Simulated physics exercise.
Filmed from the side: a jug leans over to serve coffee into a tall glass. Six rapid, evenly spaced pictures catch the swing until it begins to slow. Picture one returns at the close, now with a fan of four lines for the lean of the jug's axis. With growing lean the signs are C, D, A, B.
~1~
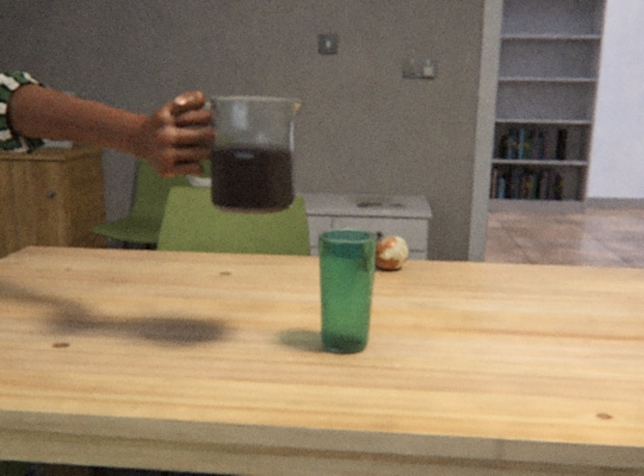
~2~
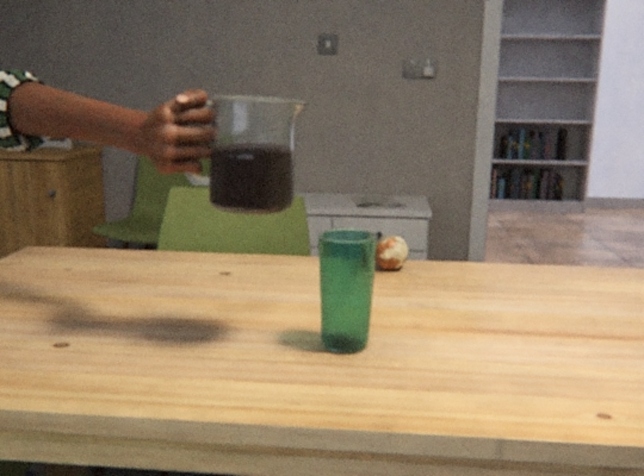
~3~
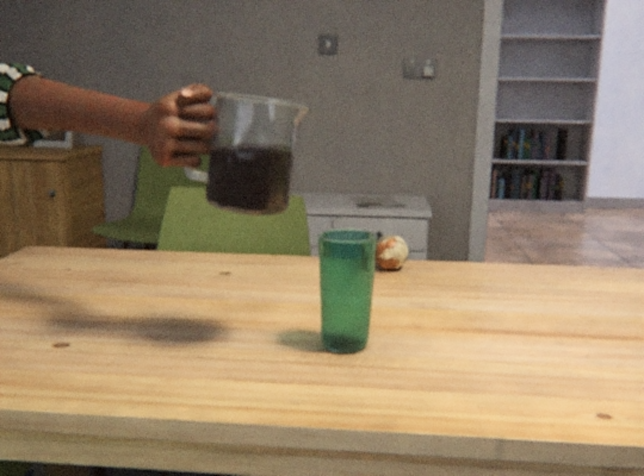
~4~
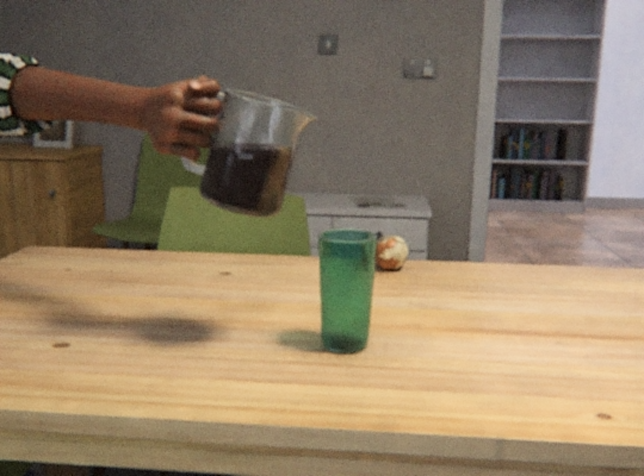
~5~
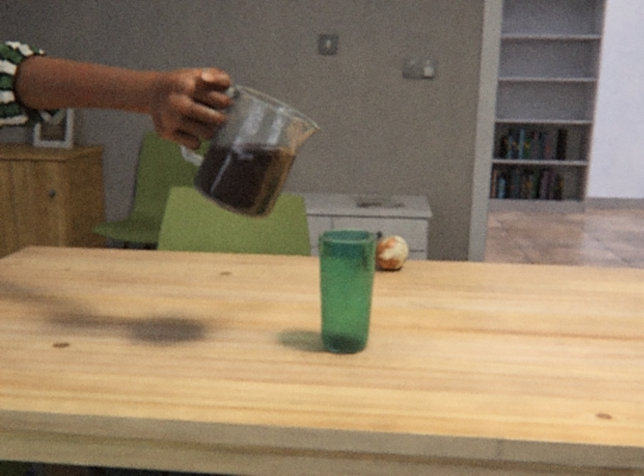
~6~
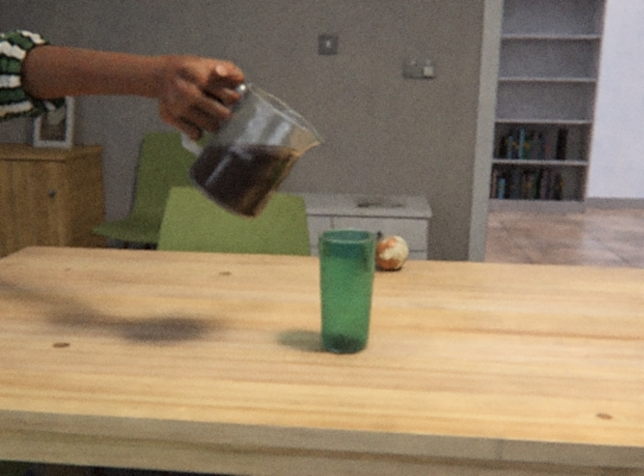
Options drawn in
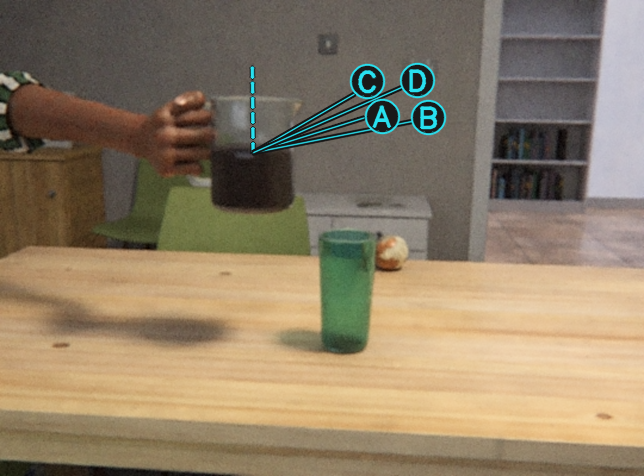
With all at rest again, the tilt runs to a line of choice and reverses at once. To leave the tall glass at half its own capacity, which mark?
Tilt A does it best.
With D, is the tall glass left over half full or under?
Under.
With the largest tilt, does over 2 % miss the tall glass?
No.
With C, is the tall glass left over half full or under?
Under.
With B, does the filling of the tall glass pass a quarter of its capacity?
Yes.
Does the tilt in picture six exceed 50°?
No.
On the marked copy, A at (364, 117); B at (411, 121); C at (354, 94); D at (402, 87).
With A, the tall glass ends with about 50 % of what it can hold.
With B, the tall glass ends with about 67 % of what it can hold.
With C, the tall glass ends with about 18 % of what it can hold.
With D, the tall glass ends with about 33 % of what it can hold.
